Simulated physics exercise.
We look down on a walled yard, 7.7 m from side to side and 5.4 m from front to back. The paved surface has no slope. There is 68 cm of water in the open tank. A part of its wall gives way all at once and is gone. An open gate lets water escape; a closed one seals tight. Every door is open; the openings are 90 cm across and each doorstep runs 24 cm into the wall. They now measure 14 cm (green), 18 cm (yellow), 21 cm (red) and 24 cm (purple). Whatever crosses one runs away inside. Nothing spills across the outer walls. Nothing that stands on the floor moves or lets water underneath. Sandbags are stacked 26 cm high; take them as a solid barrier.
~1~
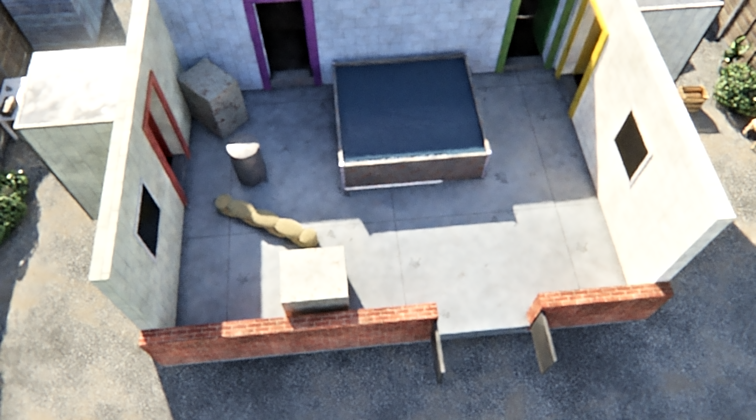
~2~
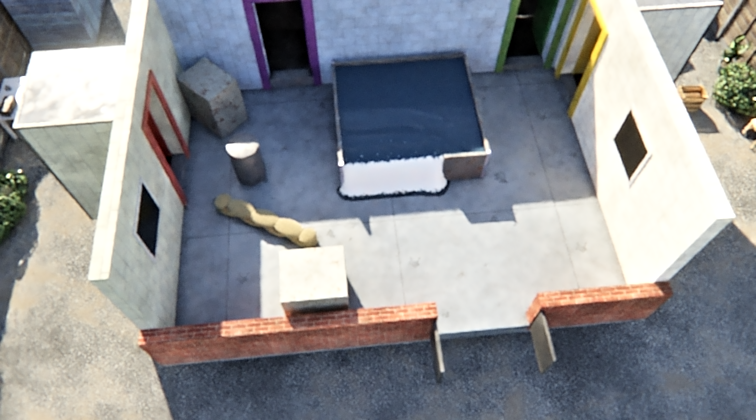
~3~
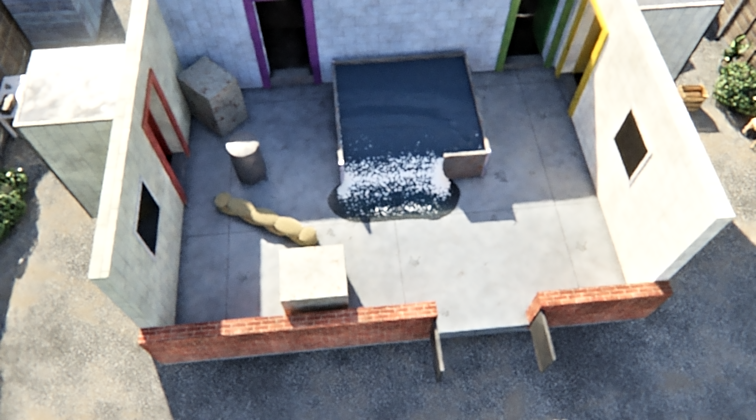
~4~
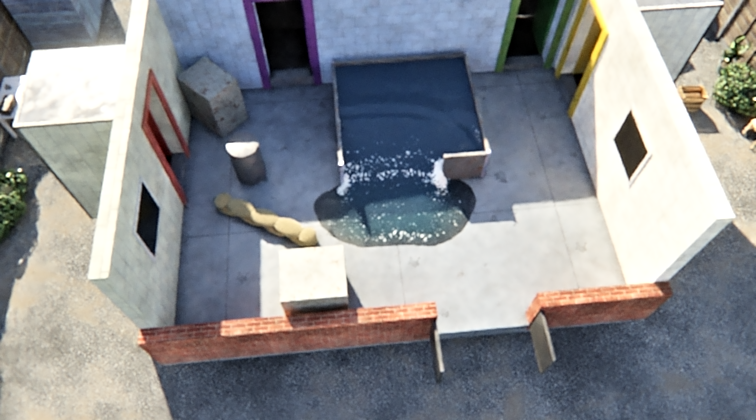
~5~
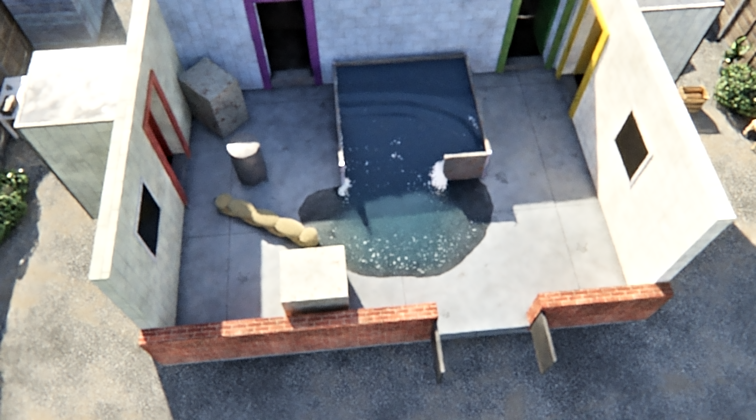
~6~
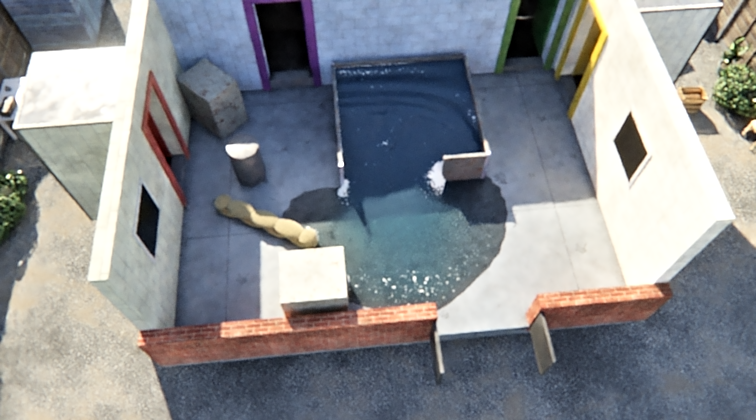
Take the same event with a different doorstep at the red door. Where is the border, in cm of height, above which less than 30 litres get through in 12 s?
It would have to be roughly 7 cm high.
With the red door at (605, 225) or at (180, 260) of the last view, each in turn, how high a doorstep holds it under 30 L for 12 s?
Roughly 8.5 and 12.5 cm.
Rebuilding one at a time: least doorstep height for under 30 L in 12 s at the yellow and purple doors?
About 8.0 cm at yellow and 7.0 cm at purple.
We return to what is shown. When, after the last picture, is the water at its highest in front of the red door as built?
At about 6.0 s.
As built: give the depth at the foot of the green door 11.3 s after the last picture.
Some 11.0 cm.
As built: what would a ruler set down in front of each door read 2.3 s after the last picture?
Depths in cm: Green 0, yellow 0, red 5, purple 0.
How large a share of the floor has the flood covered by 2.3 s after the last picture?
About 50 per cent.
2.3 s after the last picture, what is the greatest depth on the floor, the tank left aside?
Up to some 36 cm.
Then, 0.7 s after the last picture water covers 30 % of the floor, deepest (52 cm) near (360, 317); it has not reached the red door.
Then, 2.3 s after the last picture water covers 50 % of the floor, deepest (36 cm) near (361, 328); 5 cm at the red door, 0 litres in over its 21 cm doorstep.
Then, 11.3 s after the last picture water covers 95 % of the floor, deepest (14 cm) near (201, 106); 9 cm at the red door, 0 litres in over its 21 cm doorstep.
At the red door as built, the water peaked near 12 cm, 5.9 s after the last picture.
With a doorstep of 6 cm, 43 litres would have come in within the 12 s; with 8 cm, 18 litres. So under 30 litres takes about 7 cm.
